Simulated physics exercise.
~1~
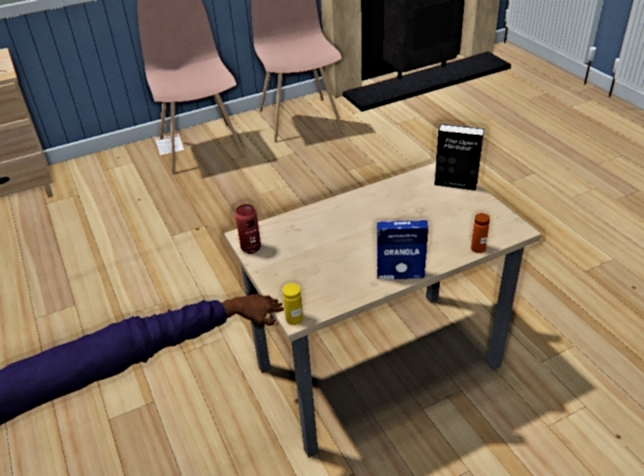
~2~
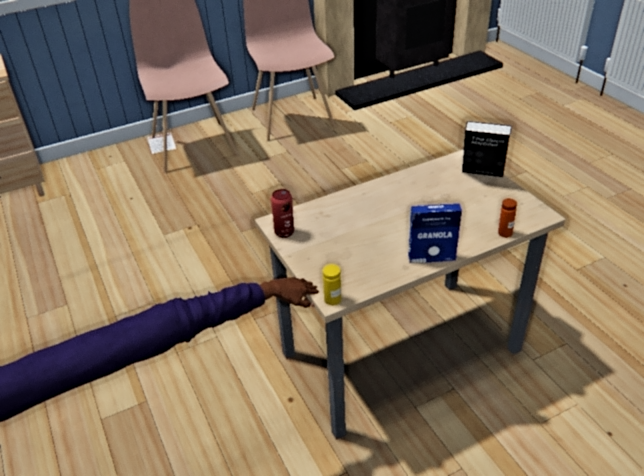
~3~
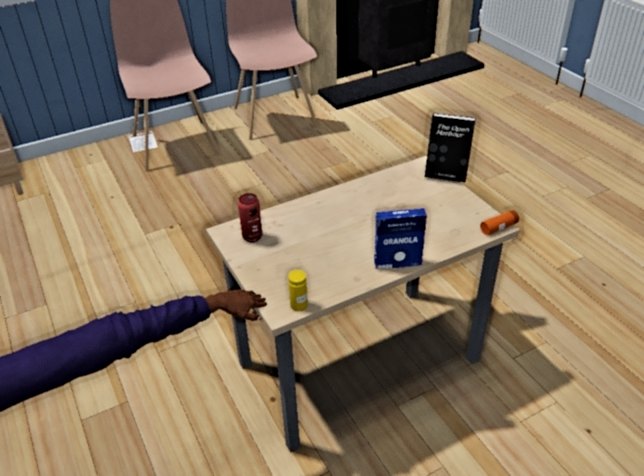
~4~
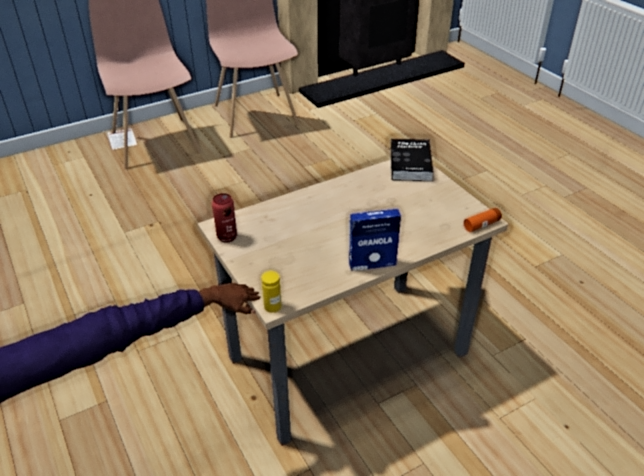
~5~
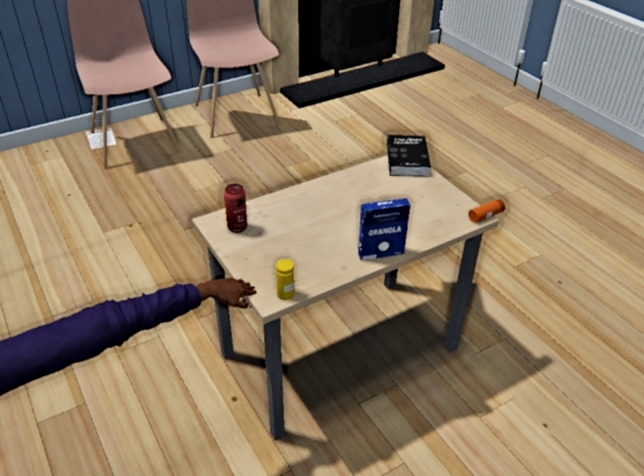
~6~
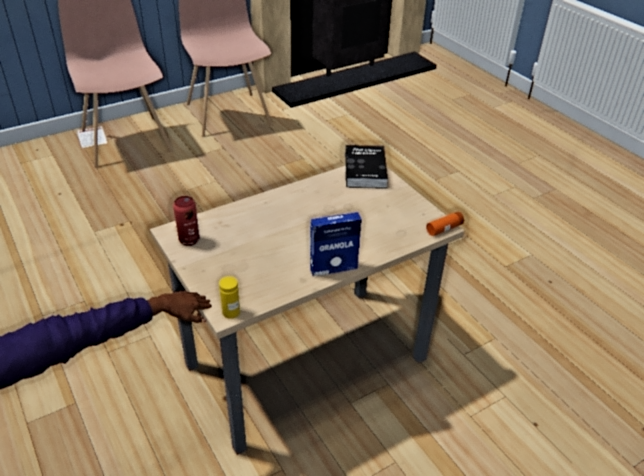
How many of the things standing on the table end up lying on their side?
Two of them end up lying over, the orange container and the black book.
